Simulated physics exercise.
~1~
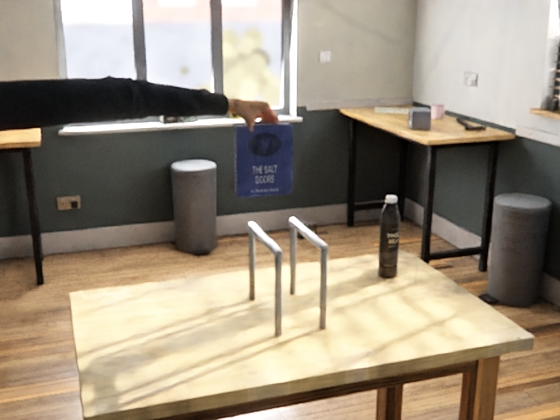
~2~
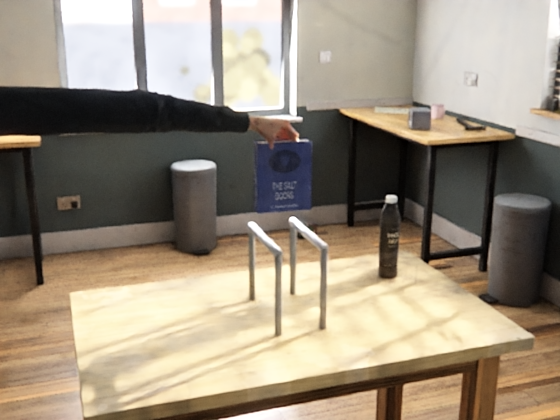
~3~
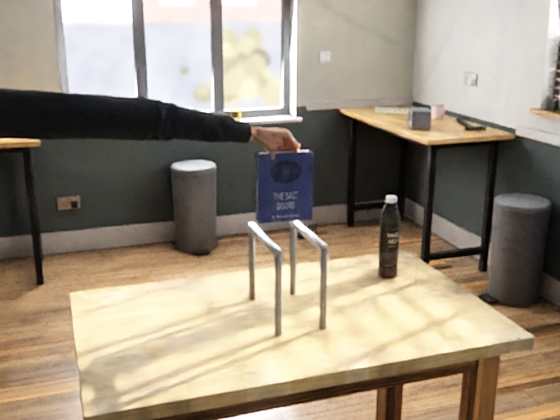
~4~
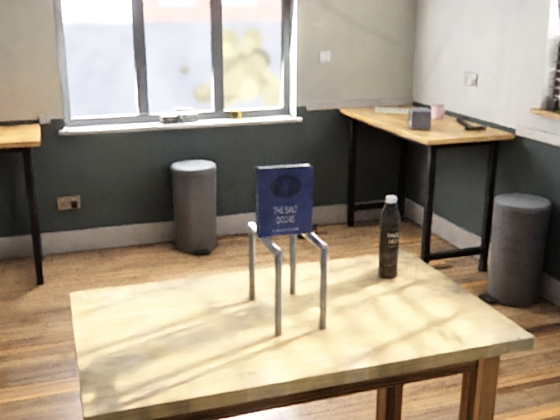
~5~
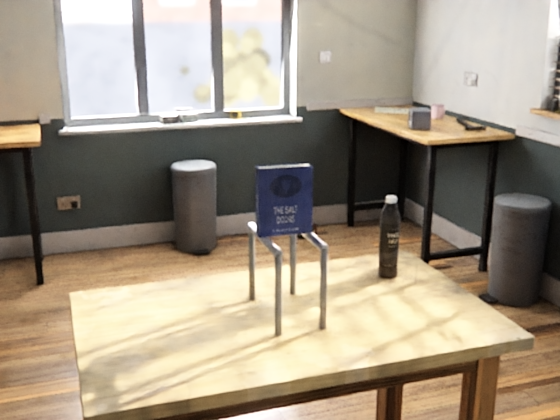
An arm reached in from the left holding a blue book upright, moved it right and lowered it over two metal supports on a wooden table beside a black bottle, then let go and withdrew, leaving the book caught on top of the supports.
